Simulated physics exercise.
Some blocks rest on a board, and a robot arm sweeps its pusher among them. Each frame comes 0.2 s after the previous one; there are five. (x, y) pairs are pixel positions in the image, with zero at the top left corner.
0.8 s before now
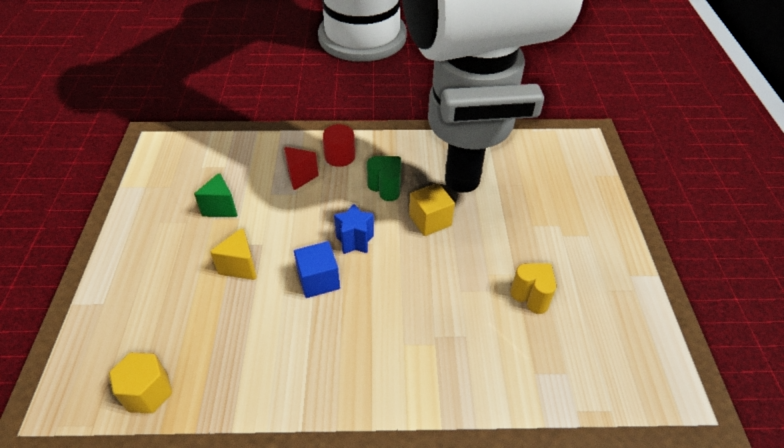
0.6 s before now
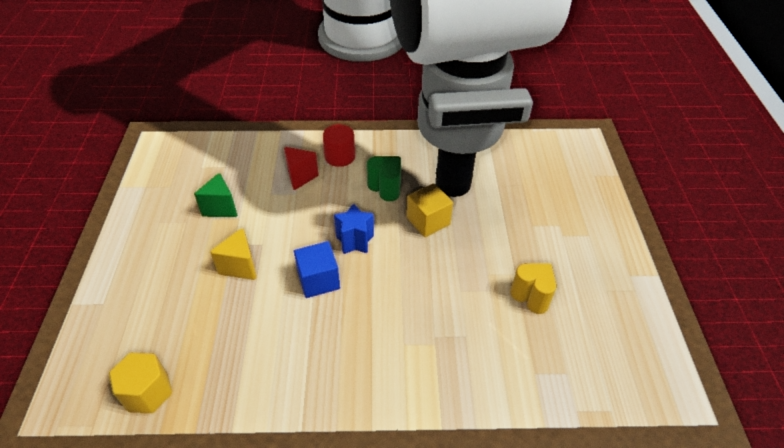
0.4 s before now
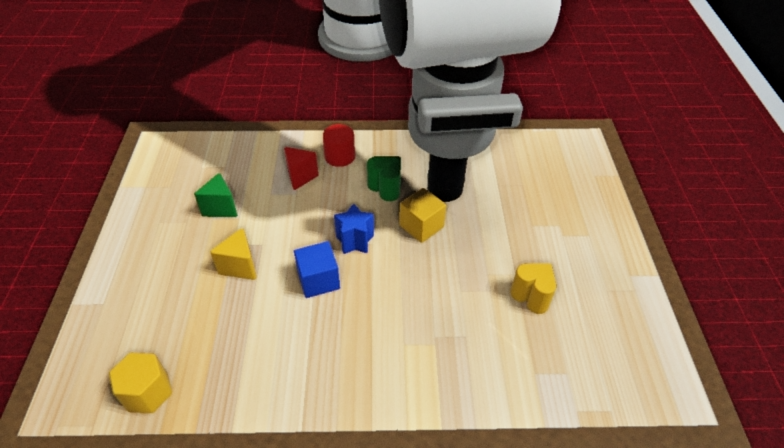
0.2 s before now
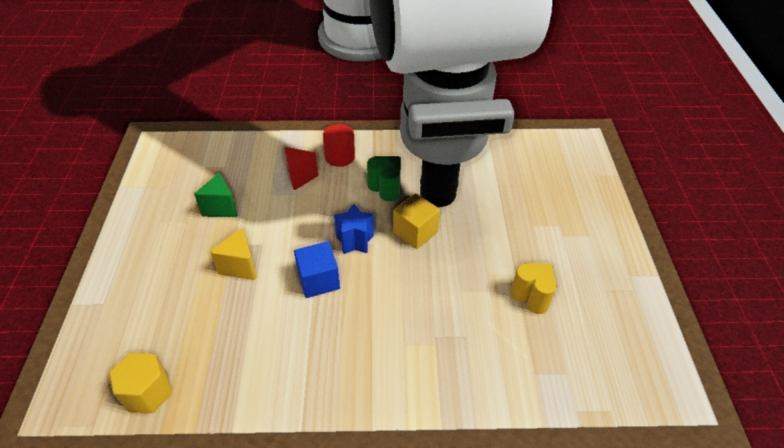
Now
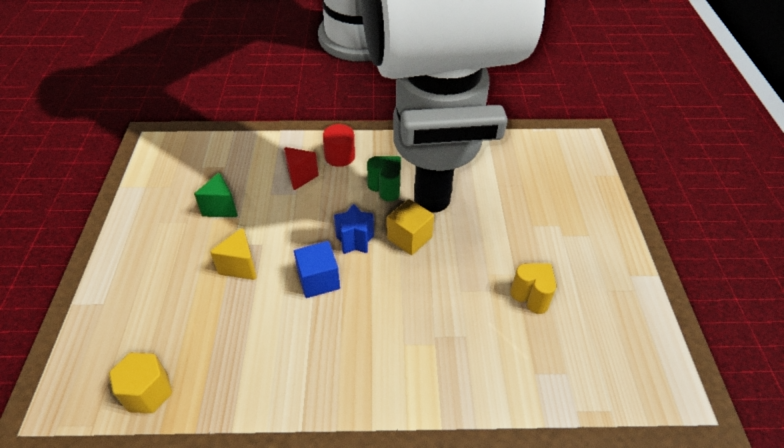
A robot arm slowly pushes the yellow square block leftward and slightly down the board.
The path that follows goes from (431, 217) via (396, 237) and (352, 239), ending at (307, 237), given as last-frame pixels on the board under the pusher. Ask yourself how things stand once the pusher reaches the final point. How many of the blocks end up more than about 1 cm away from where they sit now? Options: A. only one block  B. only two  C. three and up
Option B.
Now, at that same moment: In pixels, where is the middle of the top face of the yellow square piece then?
Answer: (371, 245).
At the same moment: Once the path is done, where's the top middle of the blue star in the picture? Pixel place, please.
Just about (270, 219).
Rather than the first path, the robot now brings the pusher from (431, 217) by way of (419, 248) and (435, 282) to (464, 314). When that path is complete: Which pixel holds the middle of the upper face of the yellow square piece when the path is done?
Near (386, 248).
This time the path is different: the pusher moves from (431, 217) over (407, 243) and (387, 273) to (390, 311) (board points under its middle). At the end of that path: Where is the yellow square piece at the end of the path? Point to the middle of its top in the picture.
Its top face will be centred at roughly (349, 289).
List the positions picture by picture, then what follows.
In the first picture, lower end of the pusher (462, 181), tops of blocks, blue square piece (315, 258), blue star (354, 218), yellow square piece (432, 197).
In the second picture, pusher (453, 185), yellow square piece (430, 198).
In the third picture, pusher (445, 190), yellow square piece (423, 203).
In the fourth picture, pusher (438, 195), yellow square piece (417, 209).
In the fifth picture, pusher (432, 200), blue square piece (315, 258), blue star (354, 218), yellow square piece (411, 215).
On the path given first. One third of the way, pusher (396, 220); yellow square piece (380, 240), turned 20° anticlockwise.
Two thirds of the way, pusher (350, 222); blue star (316, 219), turned 20° anticlockwise; yellow square piece (371, 245), turned 40° anticlockwise.
At the end, pusher (305, 221); blue square piece not moved; blue star (270, 219), turned 25° anticlockwise; yellow square piece (371, 245), turned 40° anticlockwise.
